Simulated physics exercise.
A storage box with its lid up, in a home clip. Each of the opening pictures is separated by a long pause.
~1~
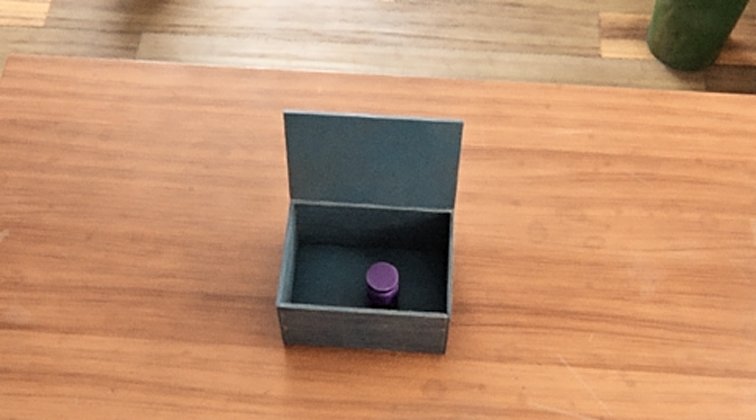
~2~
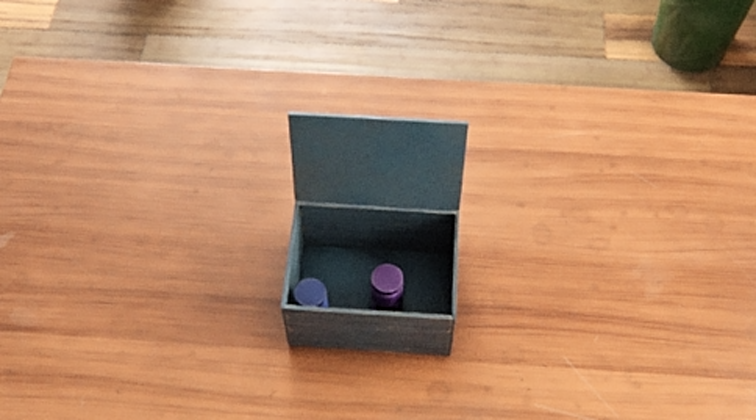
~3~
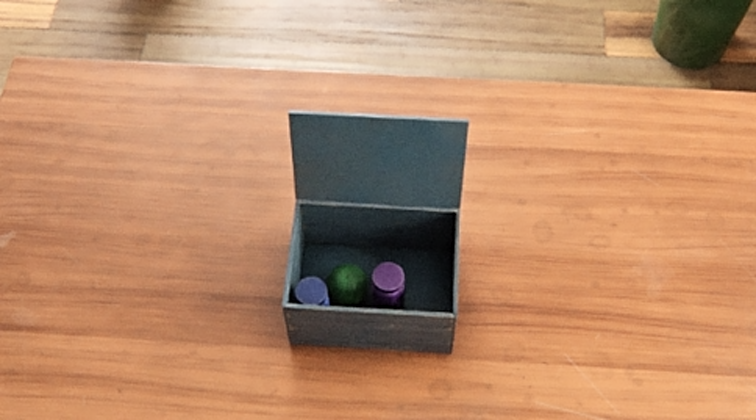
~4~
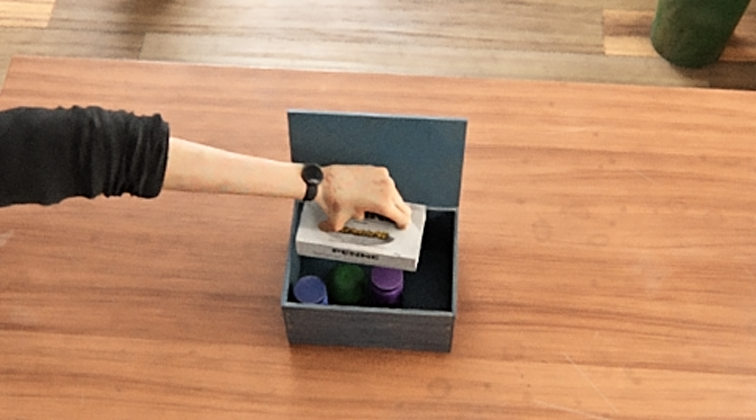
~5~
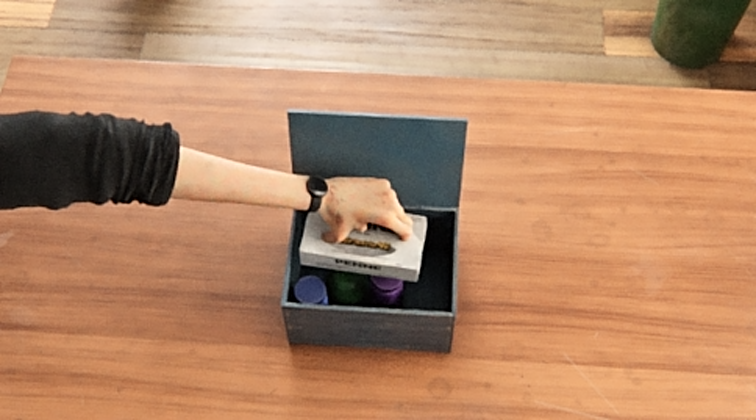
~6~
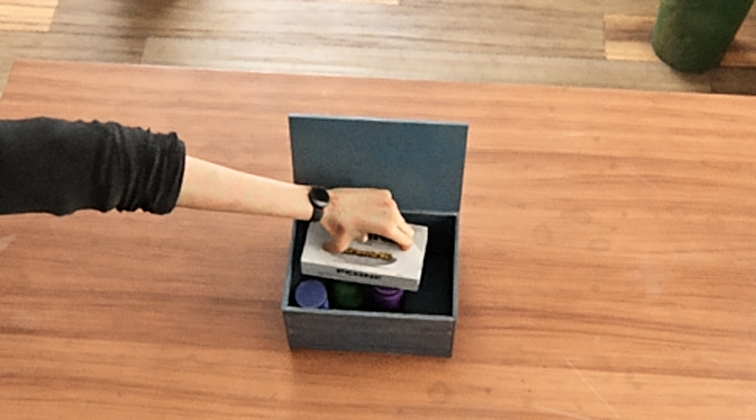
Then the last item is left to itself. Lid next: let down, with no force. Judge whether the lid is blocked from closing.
Drops home.
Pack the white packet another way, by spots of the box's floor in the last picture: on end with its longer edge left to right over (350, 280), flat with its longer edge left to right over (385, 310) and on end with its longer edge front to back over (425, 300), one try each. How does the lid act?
In order: Lid stays open, lid stays open, lid stays open.
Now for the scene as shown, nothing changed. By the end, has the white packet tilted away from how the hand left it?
In the end, it winds up askew.
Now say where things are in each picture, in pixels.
In the first frame, the last thing is not in view yet.
In the second frame, the last thing is not in view yet; purple shaker (387, 293).
In the third frame, the last thing is not in view yet.
The fourth frame shows still above its spot; white packet (361, 230); green apple (346, 284).
The fifth frame shows still above its spot; white packet (364, 240); purple shaker (387, 290).
The sixth frame shows put in, still held; white packet (365, 250).
Then, 1.10 s after the last picture, lid starting down; white packet on its side near (367, 251).
Then, 1.80 s after the last picture, lid 36° above the rim; white packet on its side near (367, 251).
At rest, lid shut; tipped over in the box, white packet; the other 3 in place. Seen from the same camera at the end, white packet near (367, 251).
